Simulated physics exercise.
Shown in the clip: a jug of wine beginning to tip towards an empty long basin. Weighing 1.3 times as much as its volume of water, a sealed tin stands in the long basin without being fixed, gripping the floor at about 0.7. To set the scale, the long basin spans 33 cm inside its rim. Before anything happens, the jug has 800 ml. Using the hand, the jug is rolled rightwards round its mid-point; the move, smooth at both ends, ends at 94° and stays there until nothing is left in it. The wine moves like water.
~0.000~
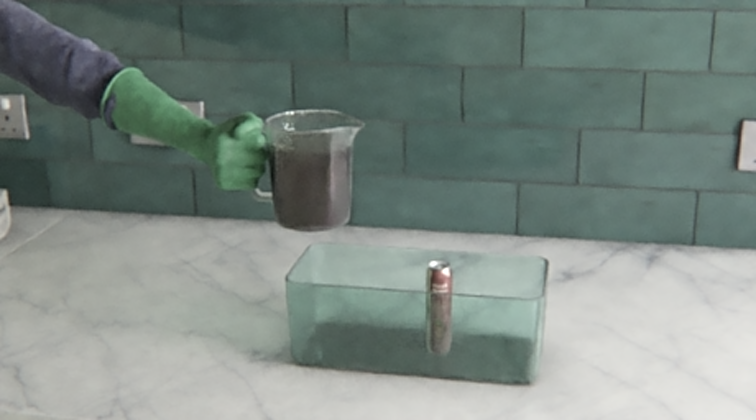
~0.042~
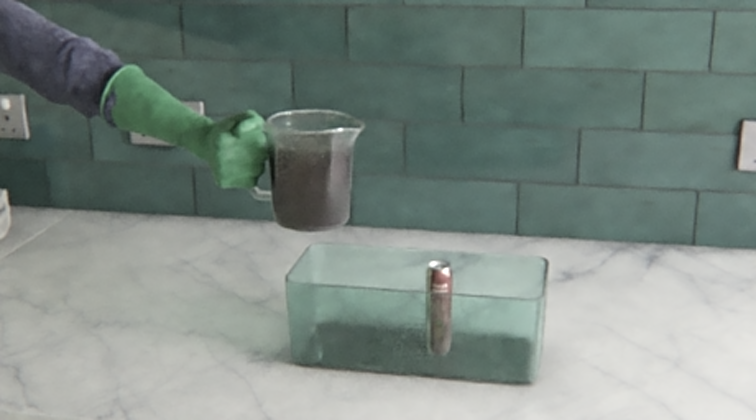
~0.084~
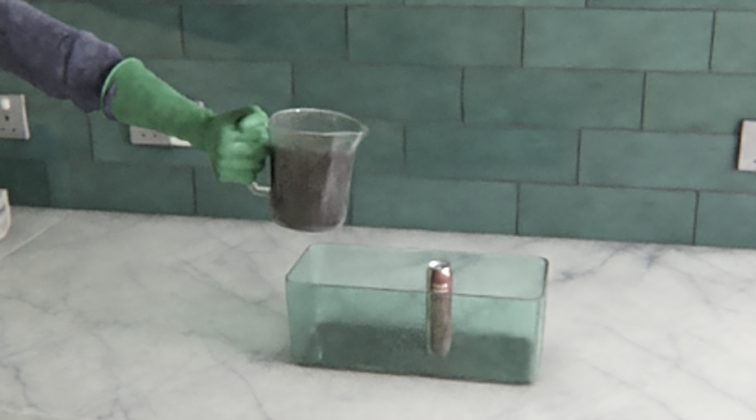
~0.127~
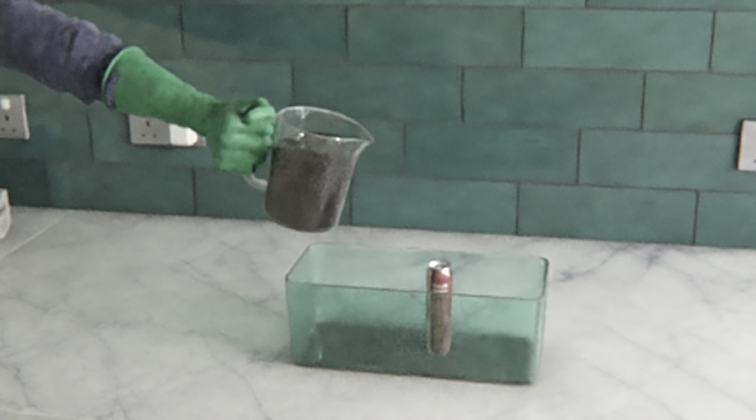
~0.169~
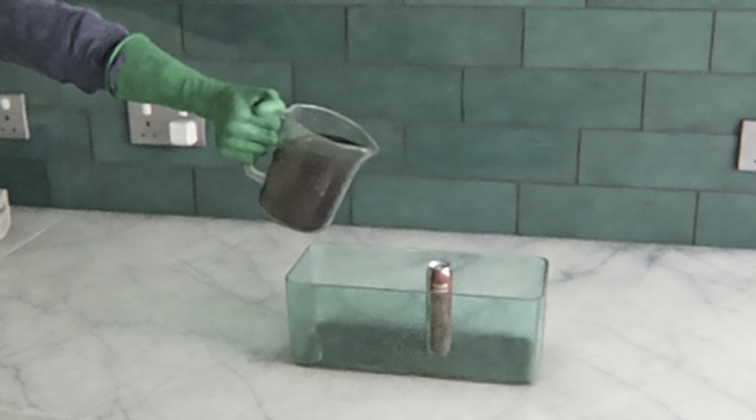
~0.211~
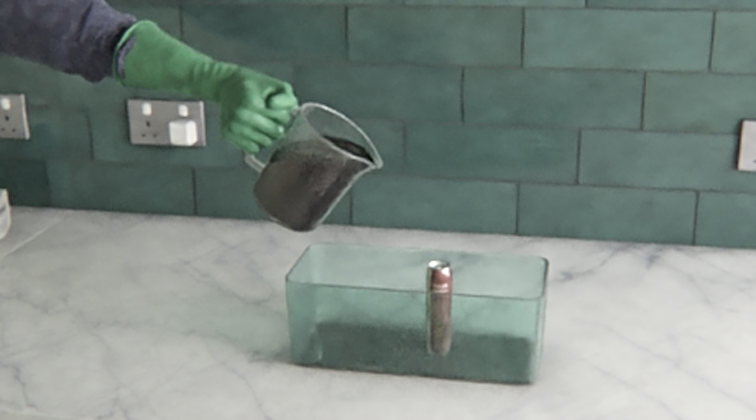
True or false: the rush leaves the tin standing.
True.
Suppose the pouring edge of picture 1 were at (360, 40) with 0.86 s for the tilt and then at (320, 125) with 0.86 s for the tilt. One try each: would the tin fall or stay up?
Try 1: Still standing; try 2: Still standing.
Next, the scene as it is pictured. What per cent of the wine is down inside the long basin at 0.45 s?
About 12 per cent.
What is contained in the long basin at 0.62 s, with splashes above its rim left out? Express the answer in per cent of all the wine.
I reckon close to 52 per cent.
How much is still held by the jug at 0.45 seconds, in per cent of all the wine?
I'd put it near 66 percent.
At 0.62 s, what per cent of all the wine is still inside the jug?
Around 30 percent of it.
After 0.45 s the tilt is 91° and 65 per cent is still to pour; the tin stands where it began.
After 0.62 s the tilt is 94° and 30 per cent is still to pour; the tin stands 2 cm from where it began.
After 0.80 s the tilt is 94° and 12 per cent is still to pour; the tin stands 4 cm from where it began.
After 1.00 s the tilt is 94° and 5 per cent is still to pour; the tin stands 3 cm from where it began.
In the end the tin stands 3 cm from where it began.
